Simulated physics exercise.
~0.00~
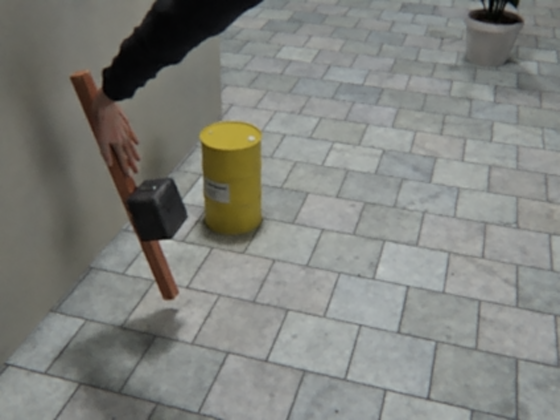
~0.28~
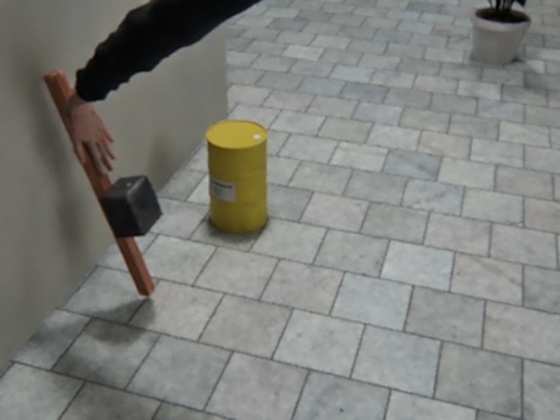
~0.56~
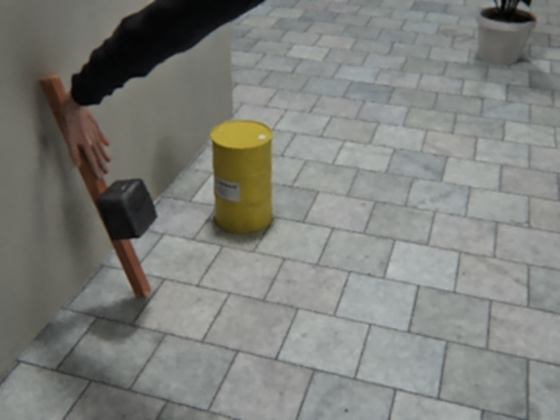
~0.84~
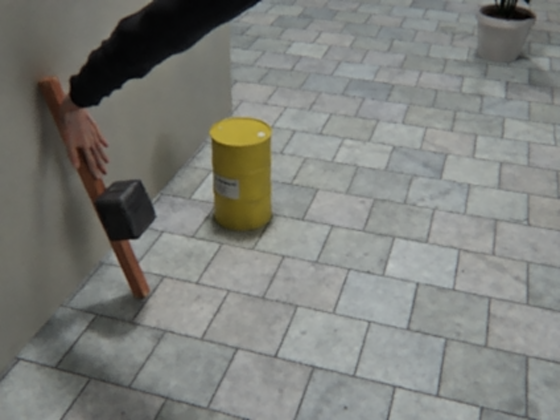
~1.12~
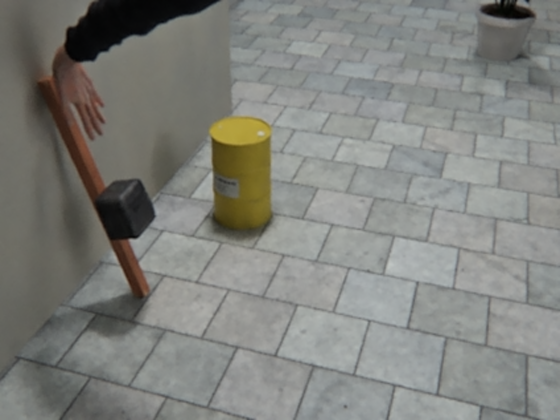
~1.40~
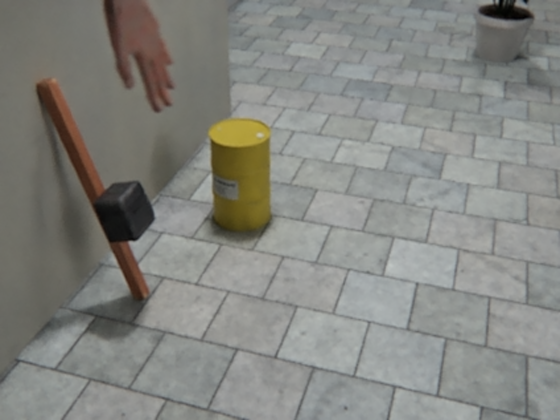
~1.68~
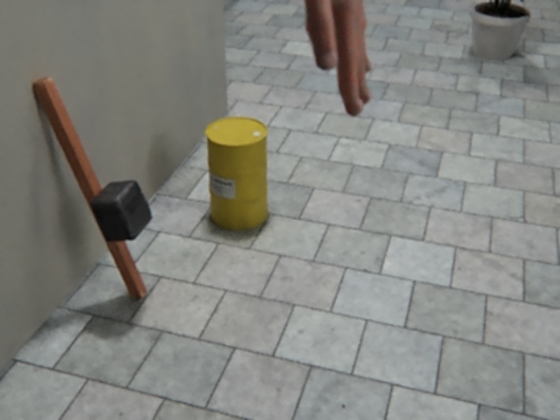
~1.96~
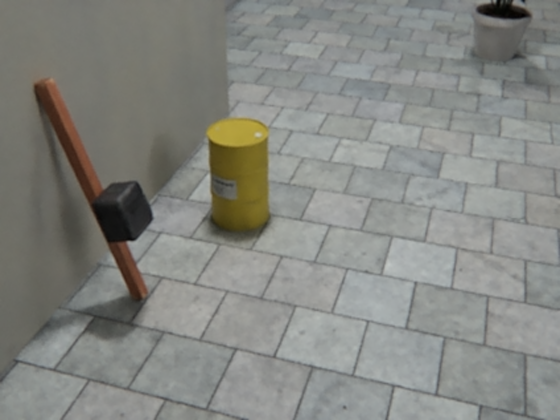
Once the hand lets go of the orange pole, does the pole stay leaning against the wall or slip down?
The orange pole stays leaning against the wall after the hand lets go and moves out of view.
